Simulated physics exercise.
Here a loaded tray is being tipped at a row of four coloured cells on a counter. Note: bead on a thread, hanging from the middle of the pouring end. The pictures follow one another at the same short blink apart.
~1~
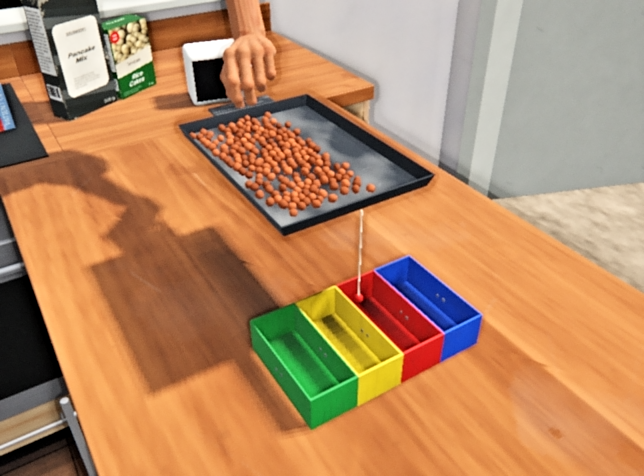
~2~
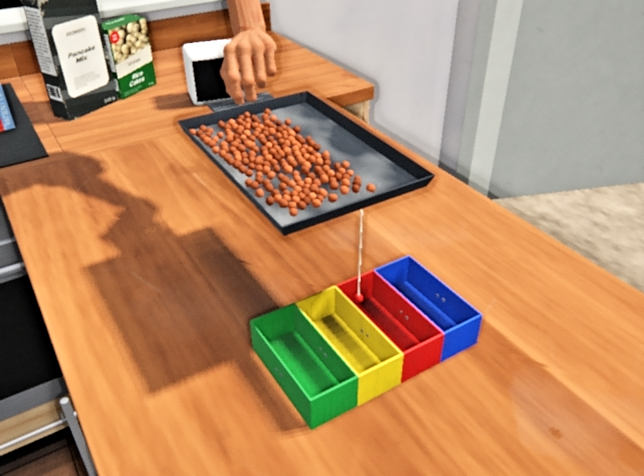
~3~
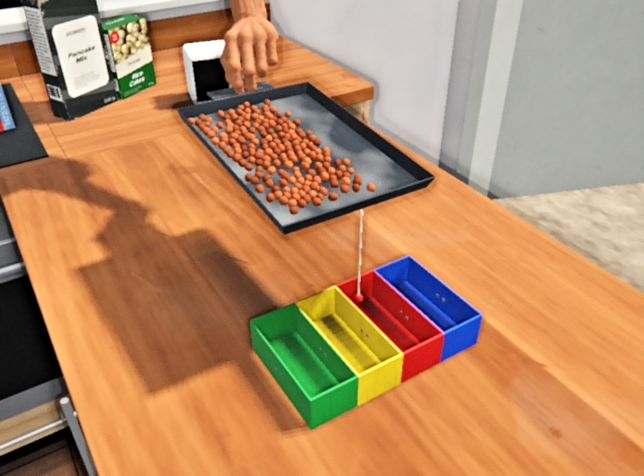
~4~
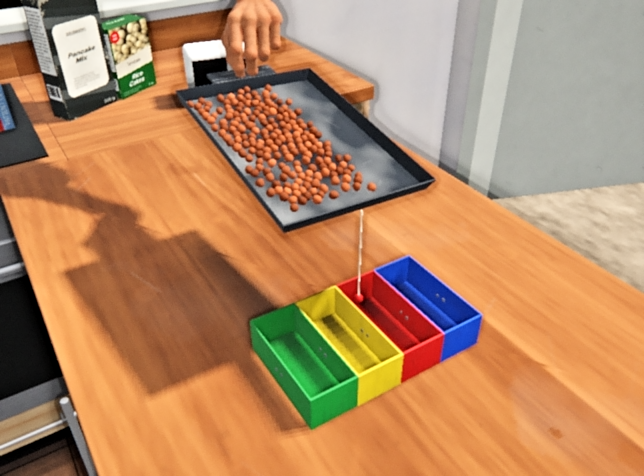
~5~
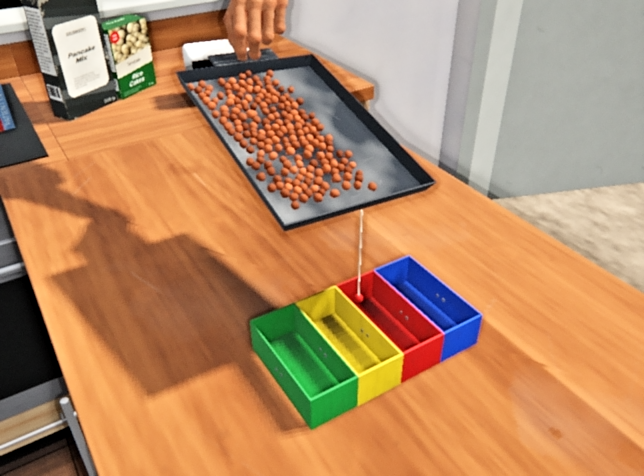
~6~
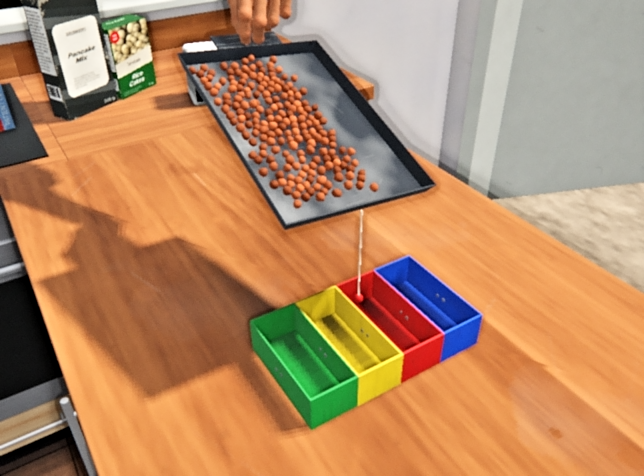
In the video, a hand holds the far end of a dark tray of reddish-brown pellets above a wooden counter and gradually raises it, steepening the tray's tilt toward green, yellow, red and blue cells while the pellets stay on it.
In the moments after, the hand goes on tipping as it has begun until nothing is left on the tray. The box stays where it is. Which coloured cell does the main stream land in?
The main stream lands in the blue cell.
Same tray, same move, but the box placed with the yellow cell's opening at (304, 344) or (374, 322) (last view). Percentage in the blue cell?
The first try gives 30 per cent, the second 30 per cent.
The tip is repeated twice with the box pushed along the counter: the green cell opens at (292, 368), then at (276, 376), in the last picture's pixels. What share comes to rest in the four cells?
Try 1: Some 70 %; try 2: Some 60 %.
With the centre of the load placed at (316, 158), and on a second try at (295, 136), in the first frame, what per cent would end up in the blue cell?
About 50 and 40 per cent.
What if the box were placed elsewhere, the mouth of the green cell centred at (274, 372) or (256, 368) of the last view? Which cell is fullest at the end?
Try 1 - that blue cell; try 2 - the blue cell.
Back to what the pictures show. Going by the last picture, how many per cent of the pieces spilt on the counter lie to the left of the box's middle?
Left share: Close to 10 %.
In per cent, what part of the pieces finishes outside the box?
Some 10 per cent.
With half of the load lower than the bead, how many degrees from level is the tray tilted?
Around 95 degrees of turn.
Soon after the last picture, tray tipped steeply; most on the tray; about a quarter falling or outside the box.
A little later, tray tipped past a quarter turn; a small part on the tray; about a third in the blue cell; about a quarter in the red cell; a small part in the yellow cell; a stray few in the green cell; about a third falling or outside the box.
Later still, tray tipped past a quarter turn; about half in the blue cell; about a quarter in the red cell; a small part in the yellow cell; a stray few in the green cell; a small part falling or outside the box.
At rest, tray tipped past a quarter turn; about half in the blue cell; about a quarter in the red cell; a small part in the yellow cell; a stray few in the green cell; a small part outside the box.
